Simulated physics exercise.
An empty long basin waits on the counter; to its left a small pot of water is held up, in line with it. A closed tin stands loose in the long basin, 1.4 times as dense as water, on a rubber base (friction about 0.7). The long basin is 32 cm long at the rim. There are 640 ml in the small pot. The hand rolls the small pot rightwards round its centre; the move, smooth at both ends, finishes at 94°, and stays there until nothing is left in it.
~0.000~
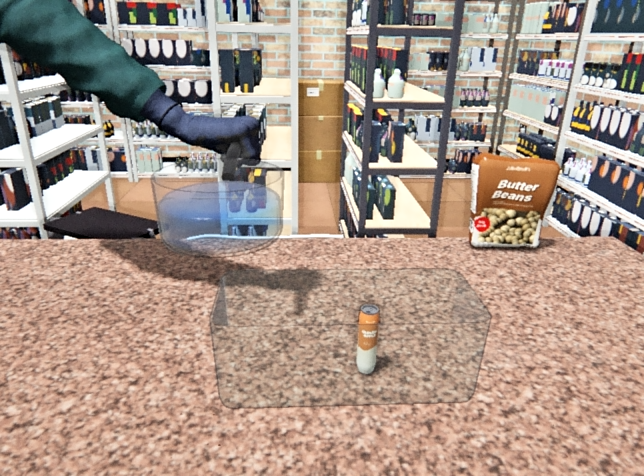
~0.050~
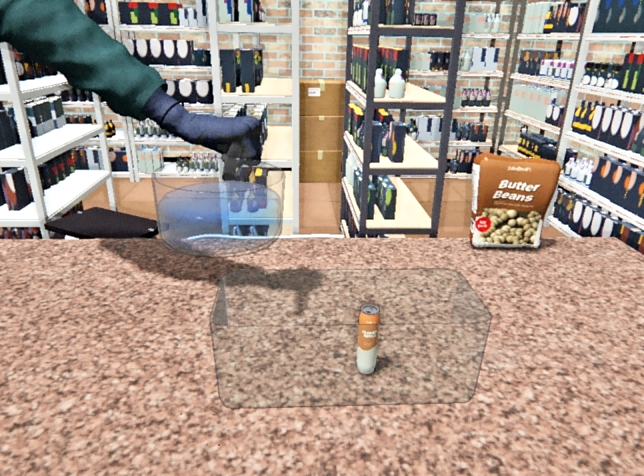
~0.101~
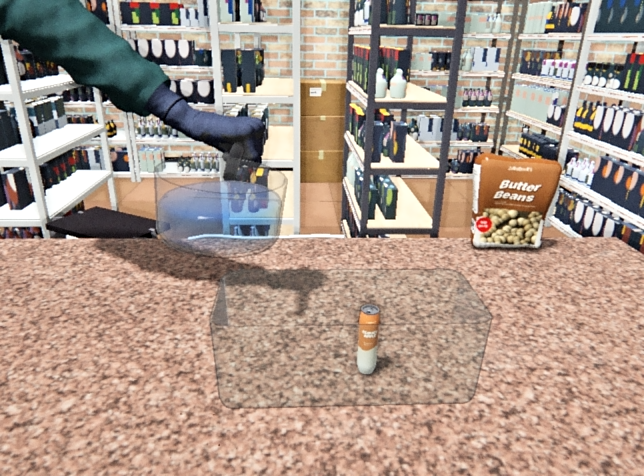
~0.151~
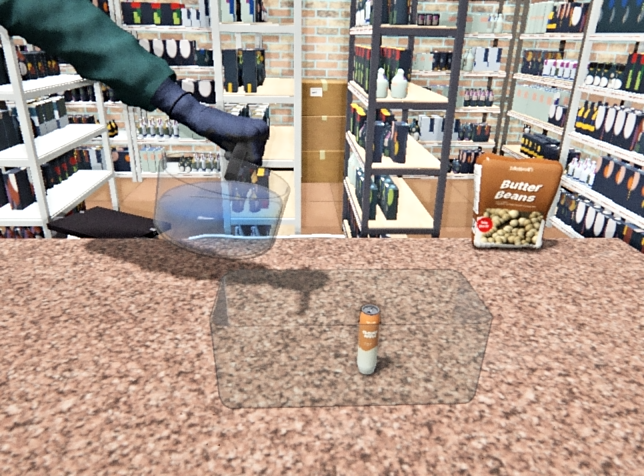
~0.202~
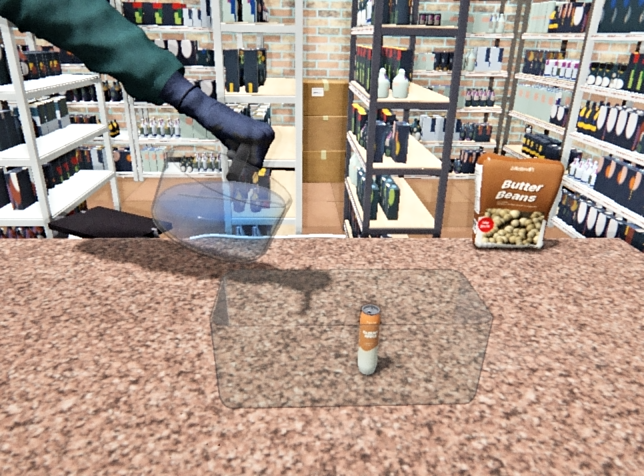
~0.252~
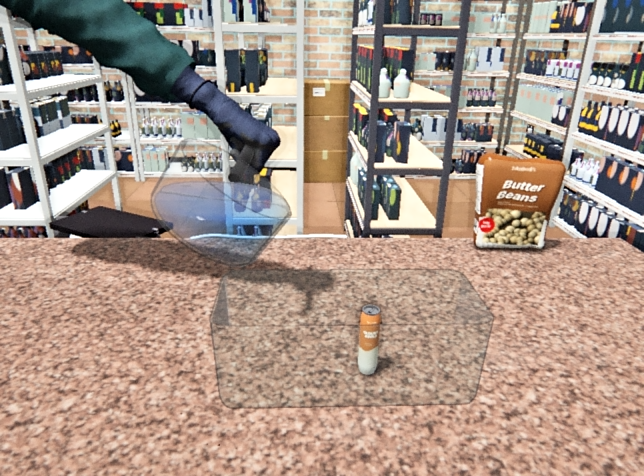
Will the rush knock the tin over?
The tin keeps standing.
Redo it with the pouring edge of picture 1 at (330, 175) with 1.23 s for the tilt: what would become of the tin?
Then it keeps standing.
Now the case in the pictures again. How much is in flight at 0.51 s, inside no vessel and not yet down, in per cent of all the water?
Some 38 per cent.
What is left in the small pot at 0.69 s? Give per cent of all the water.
About 12 per cent.
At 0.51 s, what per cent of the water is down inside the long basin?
About 26 per cent.
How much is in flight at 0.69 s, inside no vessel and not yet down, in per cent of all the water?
Some 6 per cent.
After 0.51 s the tilt is 88° and 36 per cent is still to pour; the tin stands where it began.
After 0.69 s the tilt is 94° and 13 per cent is still to pour; the tin stands where it began.
After 0.89 s the tilt is 94° and 4 per cent is still to pour; the tin stands where it began.
After 1.10 s the tilt is 94° and 1 per cent is still to pour; the tin stands where it began.
In the end the tin stands where it began.
